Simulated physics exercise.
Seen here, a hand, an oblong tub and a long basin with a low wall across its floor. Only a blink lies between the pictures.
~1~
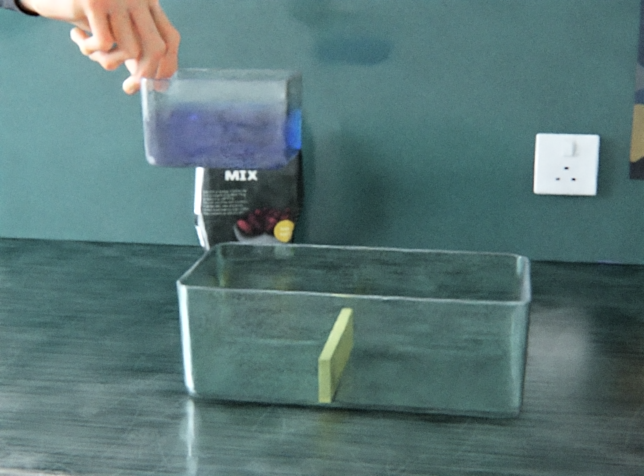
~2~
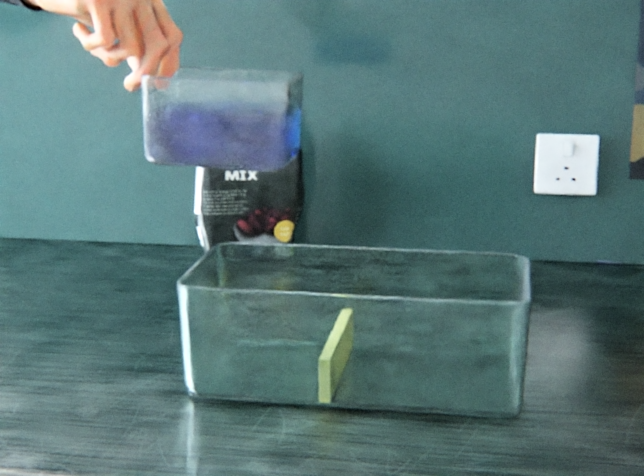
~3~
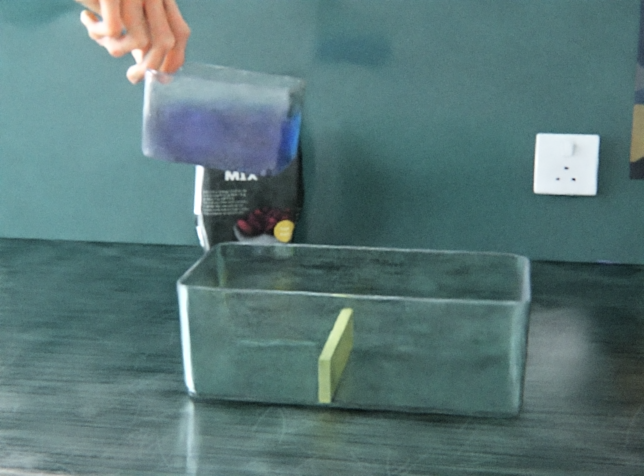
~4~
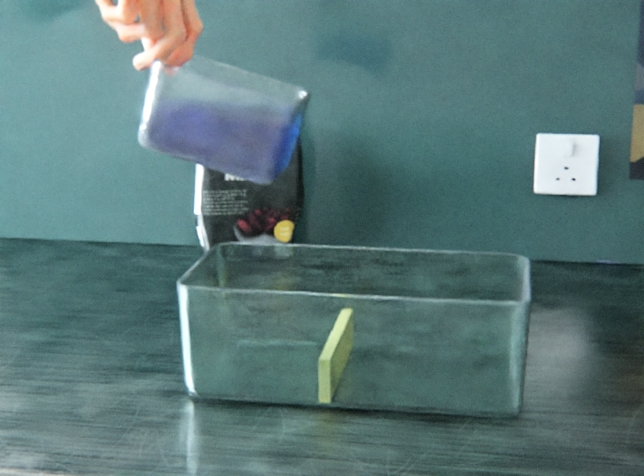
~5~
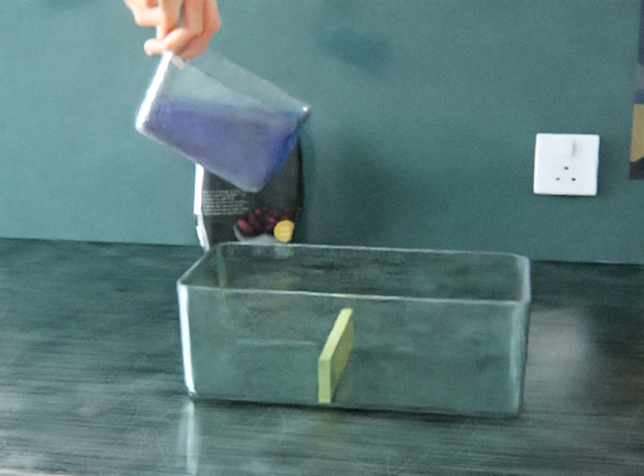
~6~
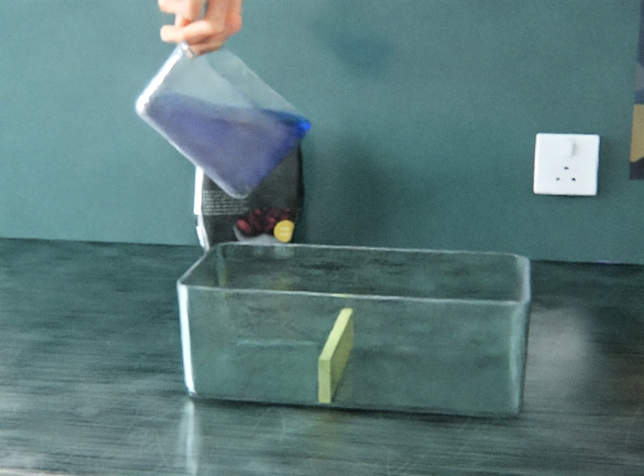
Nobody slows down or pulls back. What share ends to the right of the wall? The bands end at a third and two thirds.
The share right of the wall is from a third to two thirds.
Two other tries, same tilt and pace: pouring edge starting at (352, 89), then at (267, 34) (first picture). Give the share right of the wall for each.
Roughly 95 per cent, and 40 per cent.
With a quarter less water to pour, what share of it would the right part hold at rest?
Close to 40 per cent.
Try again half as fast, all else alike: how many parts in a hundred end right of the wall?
About 65 per cent.
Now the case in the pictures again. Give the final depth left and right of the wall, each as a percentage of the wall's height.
Some 30 per cent left and 30 right.
A moment on, the tilt is 104° and 21 per cent is still to pour, 2 is left of the wall and 33 right of it.
Next, the tilt is 113° and 4 per cent is still to pour, 33 is left of the wall and 57 right of it.
Then the tilt is 113° and 0 per cent is still to pour, 42 is left of the wall and 54 right of it.
Later the tilt is 113° and 0 per cent is still to pour, 43 is left of the wall and 55 right of it.
Finally, 43 per cent lies left of the wall, 55 right of it and 2 outside.
